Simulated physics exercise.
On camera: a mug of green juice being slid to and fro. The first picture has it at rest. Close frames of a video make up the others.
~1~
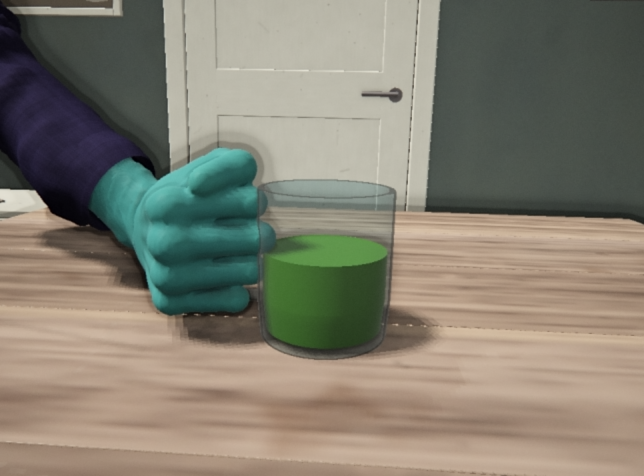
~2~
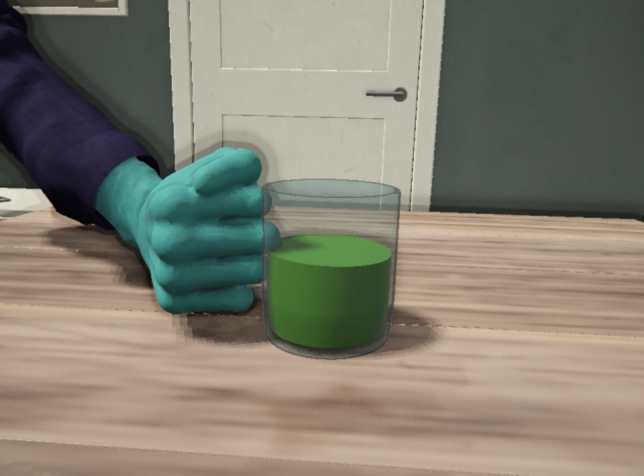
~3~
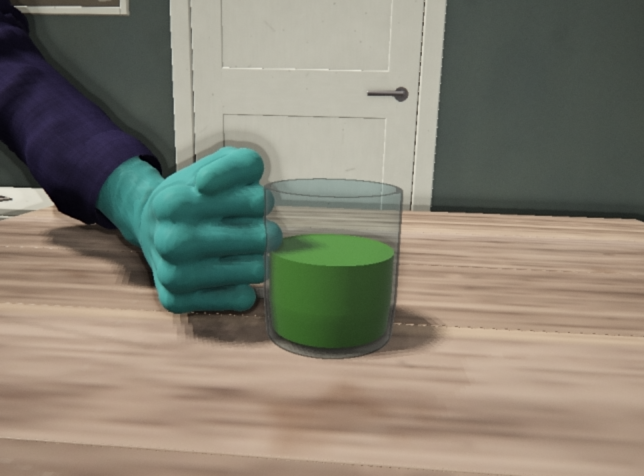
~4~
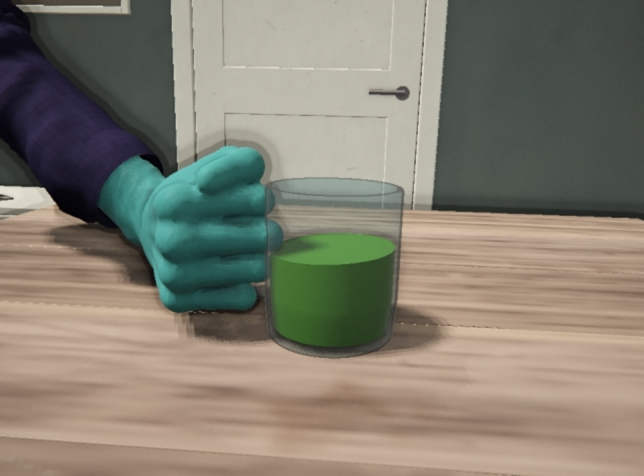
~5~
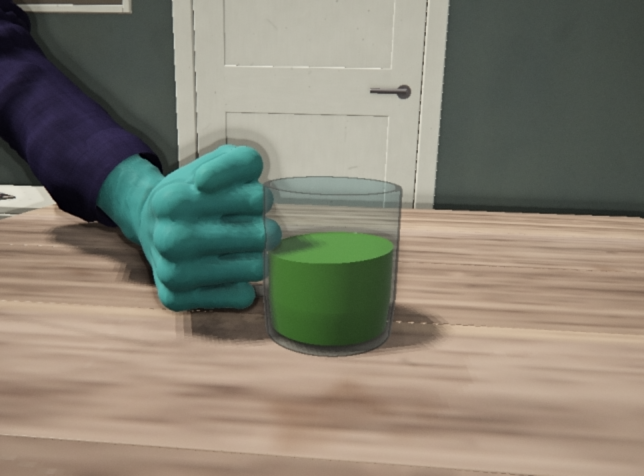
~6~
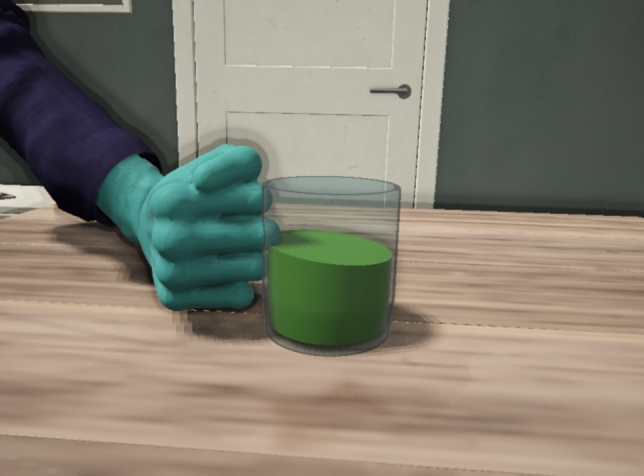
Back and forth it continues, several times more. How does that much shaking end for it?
My guess is the liquid is going to stay within the sides.
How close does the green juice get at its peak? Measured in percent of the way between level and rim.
About 40 per cent.
Soon after, the highest wave so far stays far below the rim.
Later, the highest wave so far climbs under half way to the rim.
In the end, the highest wave so far climbs under half way to the rim; nothing has left it.
